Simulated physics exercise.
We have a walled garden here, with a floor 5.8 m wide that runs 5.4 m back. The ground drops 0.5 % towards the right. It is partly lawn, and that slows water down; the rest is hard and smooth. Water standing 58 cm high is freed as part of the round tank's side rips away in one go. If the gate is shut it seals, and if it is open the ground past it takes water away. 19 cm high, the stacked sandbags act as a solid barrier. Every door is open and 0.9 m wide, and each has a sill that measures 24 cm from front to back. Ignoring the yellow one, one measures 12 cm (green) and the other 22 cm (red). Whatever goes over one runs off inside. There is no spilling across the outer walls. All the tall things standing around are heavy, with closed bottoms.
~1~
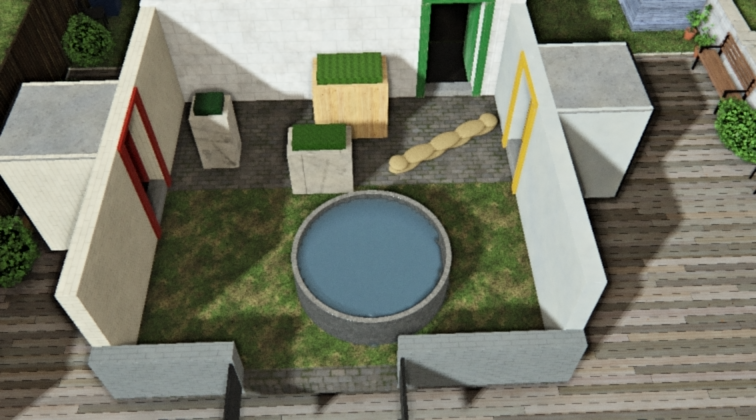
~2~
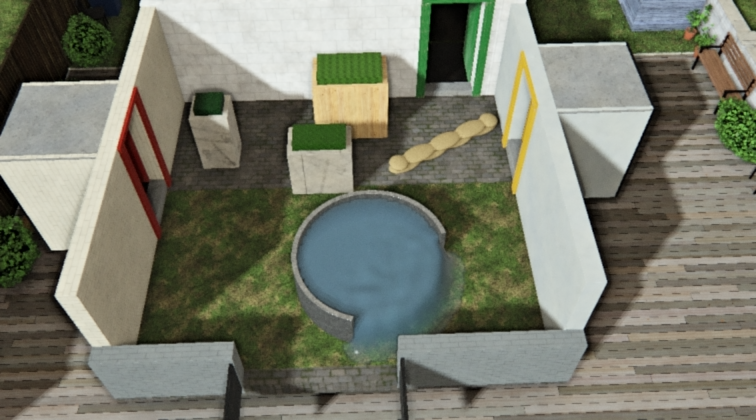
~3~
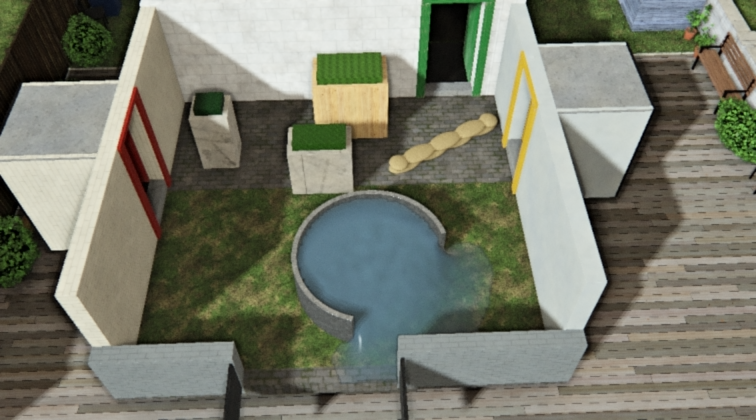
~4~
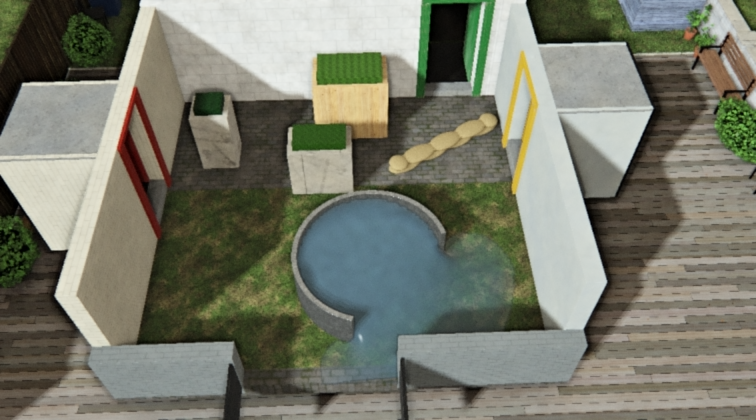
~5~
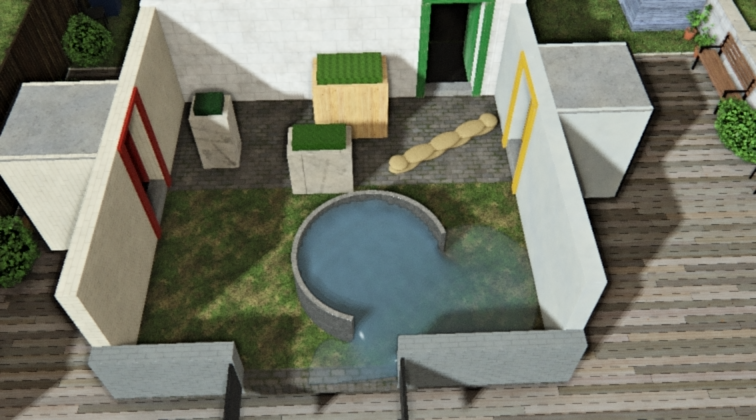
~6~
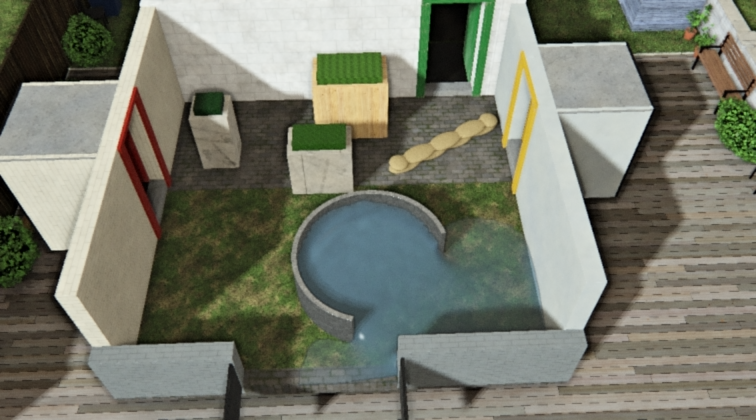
The front right side of a round stone tank in a walled garden broke away, and water poured through the gap, spreading over the grass toward the right wall and the front wall.
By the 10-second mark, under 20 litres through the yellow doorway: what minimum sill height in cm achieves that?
A height of about 17 cm achieves it.
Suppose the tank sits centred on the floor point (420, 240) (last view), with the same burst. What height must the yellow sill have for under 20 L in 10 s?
A minimum of about 13.5 cm.
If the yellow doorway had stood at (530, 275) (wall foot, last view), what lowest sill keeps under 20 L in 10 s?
Minimum: Close to 24 cm.
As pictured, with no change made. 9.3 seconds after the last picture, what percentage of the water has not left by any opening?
Something like 70 per cent of it remains.
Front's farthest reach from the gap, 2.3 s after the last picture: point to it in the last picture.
Close to pixel (497, 114).
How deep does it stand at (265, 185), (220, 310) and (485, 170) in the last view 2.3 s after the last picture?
Going through the spots in order gives 0, 0 and 10 centimetres.
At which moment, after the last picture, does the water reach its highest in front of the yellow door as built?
About 4.0 seconds.
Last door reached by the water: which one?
Answer: Red.
Then, 0.7 s after the last picture water covers 15 % of the floor, deepest (55 cm) near (524, 359); it has not reached the yellow door.
Then, 2.3 s after the last picture water covers 35 % of the floor, deepest (26 cm) near (454, 151); 11 cm at the yellow door, 0 litres in over its 22 cm sill.
Then, 9.3 s after the last picture water covers 85 % of the floor, deepest (12 cm) near (513, 189); 10 cm at the yellow door, 4 litres in over its 22 cm sill.
At the yellow door as built, the water peaked near 23 cm, 3.9 s after the last picture.
Run again over the same 10 s with other heights there, 38 litres in over 13.5 cm, 5 litres over 21.5 cm. The limit of 20 litres is kept from about 17 cm up.
